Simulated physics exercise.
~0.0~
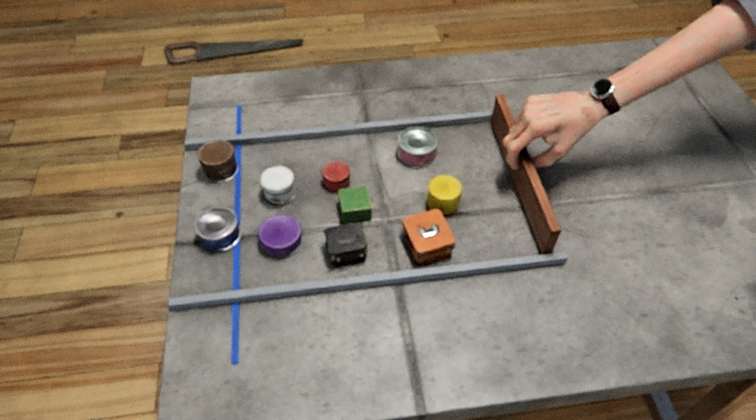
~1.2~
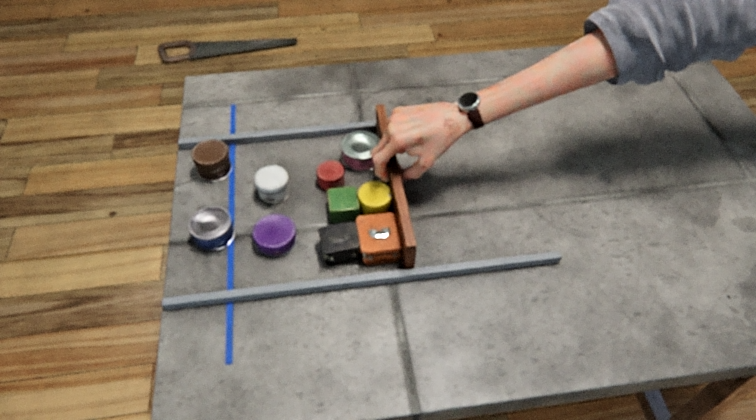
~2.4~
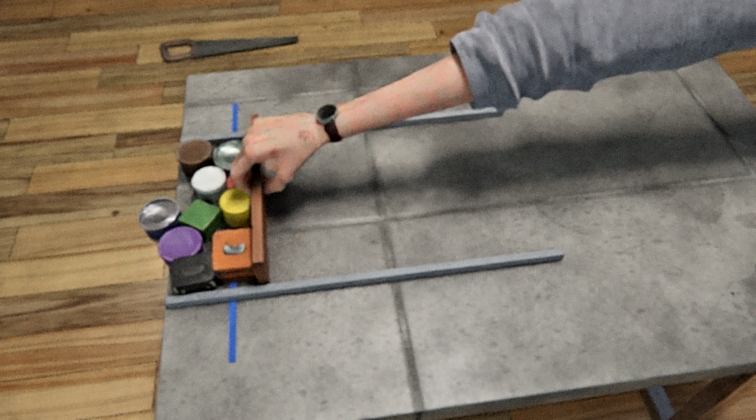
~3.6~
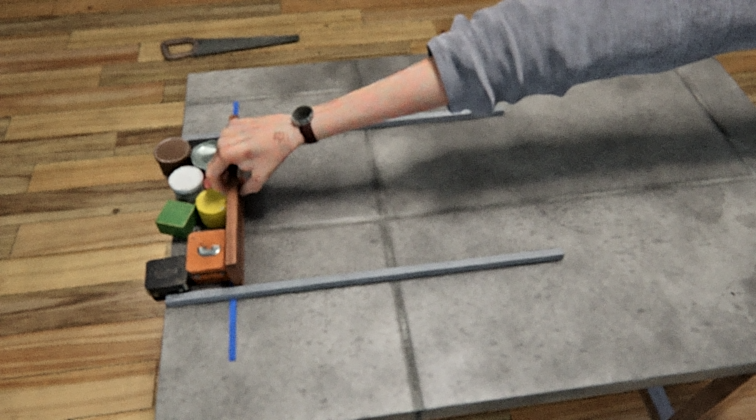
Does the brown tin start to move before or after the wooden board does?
The brown tin starts to move after the board, staying put while the board first slides left and shifting only once the board has pushed the items close to the left edge.
